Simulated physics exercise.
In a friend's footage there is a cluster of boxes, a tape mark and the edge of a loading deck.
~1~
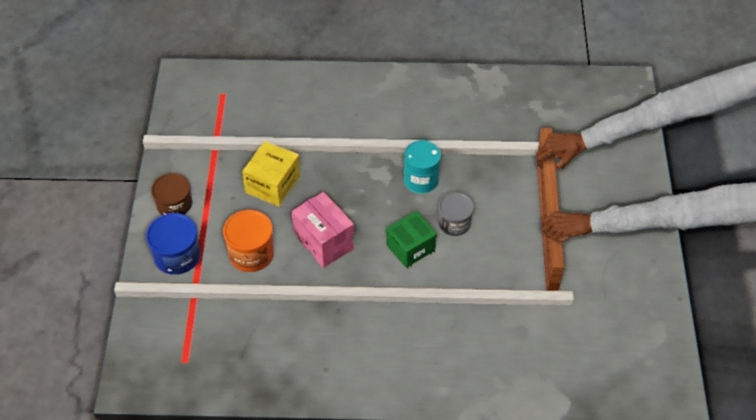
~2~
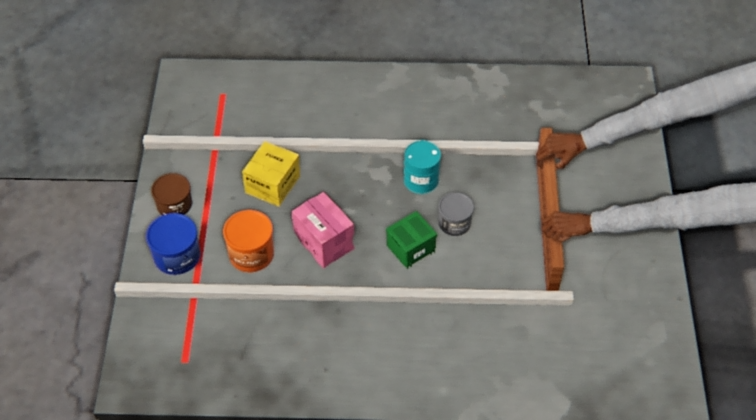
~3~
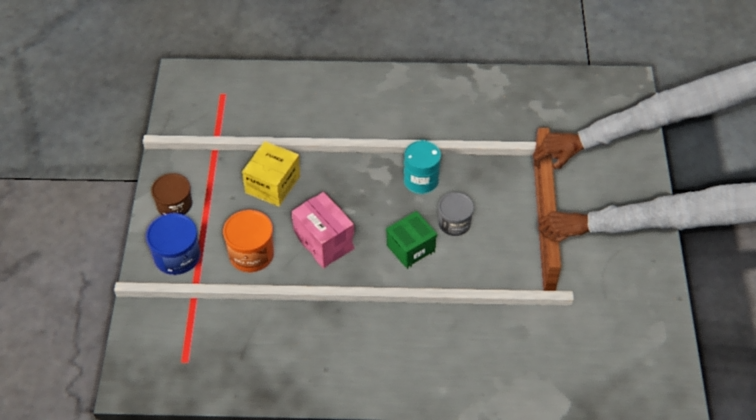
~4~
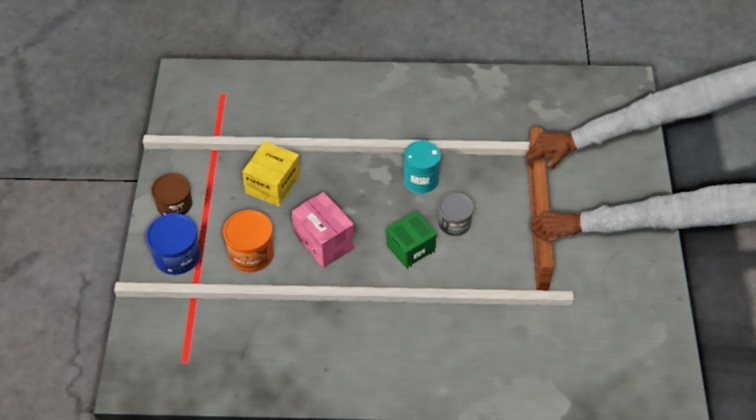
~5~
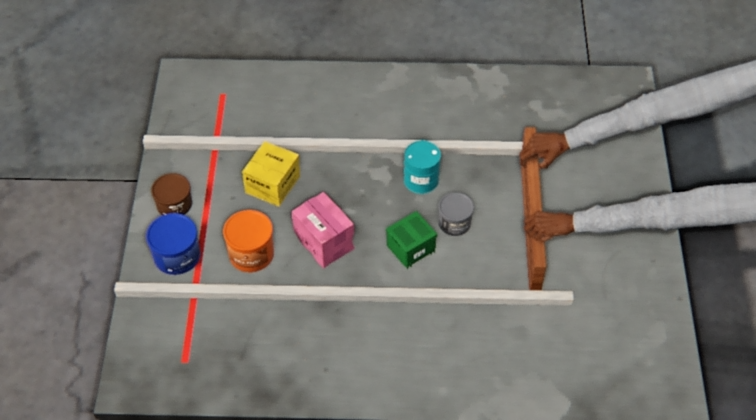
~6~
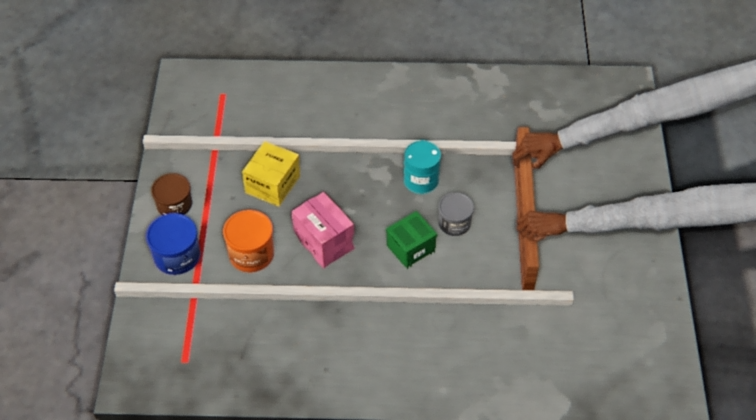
A wooden plank, gripped by two hands at the right, rests still at first, then slides slightly left between two pale rails toward a grey pail and a green box. The scattered pails and boxes stay where they are, with brown and blue pails left of the red line.
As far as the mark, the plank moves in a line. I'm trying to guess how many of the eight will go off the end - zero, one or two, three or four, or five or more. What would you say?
I would say three or four.
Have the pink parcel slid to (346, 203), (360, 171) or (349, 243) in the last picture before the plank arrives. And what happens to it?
At the three spots, the pink parcel keeps its place, keeps its place and keeps its place.
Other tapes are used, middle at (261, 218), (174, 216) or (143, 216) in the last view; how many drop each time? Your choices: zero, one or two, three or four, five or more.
Going one by one, the answers are either one or two, more than four and five or over.
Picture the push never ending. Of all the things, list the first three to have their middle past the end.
Sequence: Blue pail, then orange pail, then brown pail.
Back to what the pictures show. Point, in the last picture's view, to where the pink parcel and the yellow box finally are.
The pink parcel finishes at (146, 223); the yellow box finishes at (160, 181).
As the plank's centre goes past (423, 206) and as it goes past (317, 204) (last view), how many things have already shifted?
In order, the tallies are 3 and 7.
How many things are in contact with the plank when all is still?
The count in contact is 3.
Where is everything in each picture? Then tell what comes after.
In the first frame, brown pail (173, 196); blue pail (174, 245); orange pail (250, 242); plank (549, 209); tape (205, 217).
In the second frame, blue pail (174, 245); turquoise canister (422, 167).
In the third frame, orange pail (250, 242); grey pail (455, 215).
In the fourth frame, brown pail (173, 196); plank (540, 209).
In the fifth frame, blue pail (174, 245); green tote (411, 240).
In the sixth frame, brown pail (173, 196); blue pail (174, 245); orange pail (250, 242); plank (526, 208); tape (205, 217).
A little later, none off yet; brown pail at rest near (173, 196); blue pail at rest near (174, 245); orange pail at rest near (250, 242).
When it is over, the number that fall off is three or four; down, orange pail, blue pail and brown pail.
